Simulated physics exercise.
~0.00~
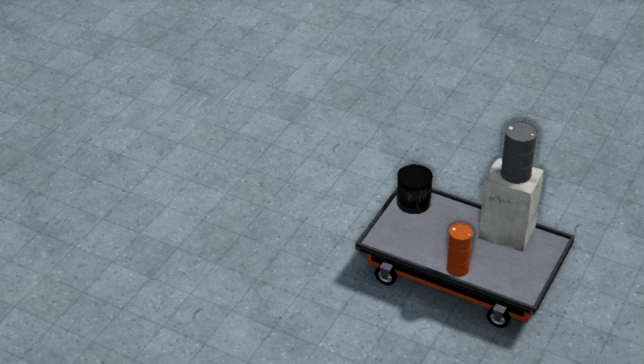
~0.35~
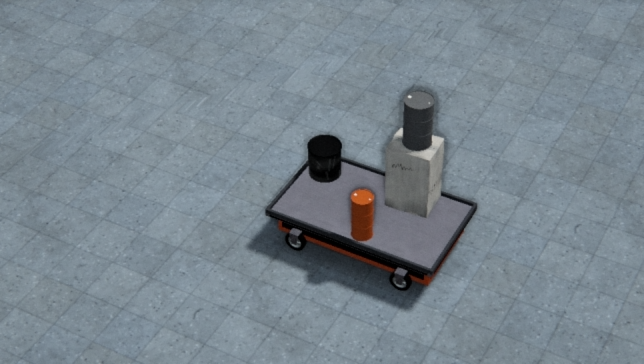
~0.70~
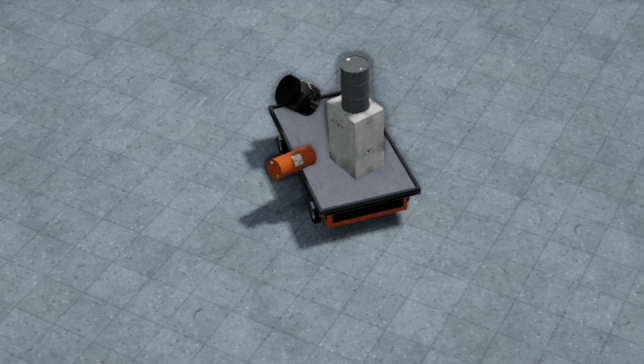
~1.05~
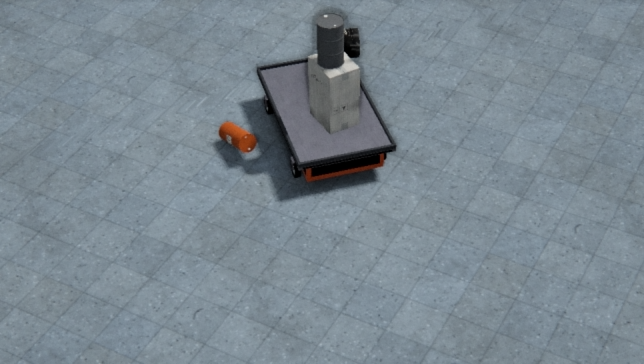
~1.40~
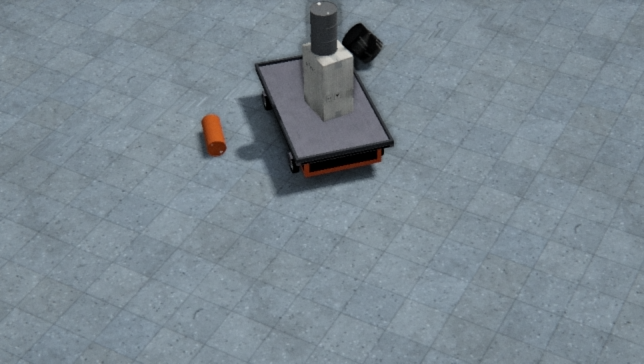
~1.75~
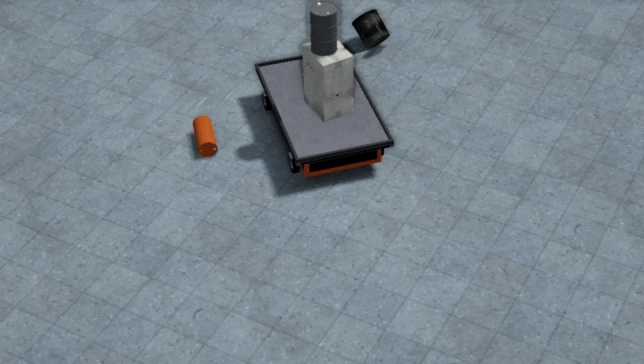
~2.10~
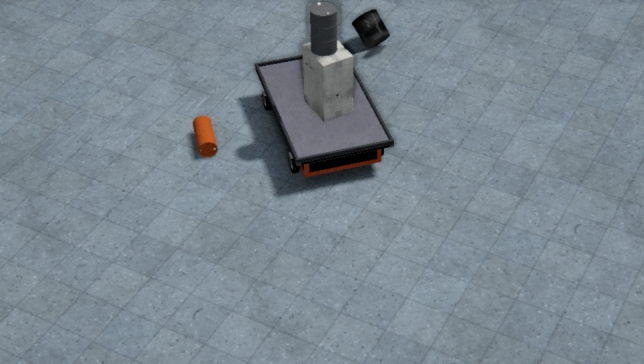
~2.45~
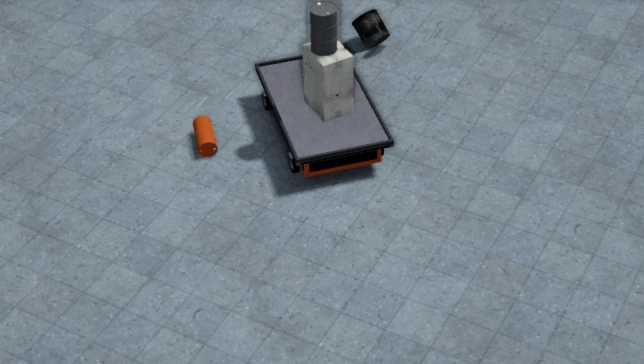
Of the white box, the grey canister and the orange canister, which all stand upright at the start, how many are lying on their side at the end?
Just one of them is on its side at the end, the orange canister, which lies on the floor to the left of the cart.
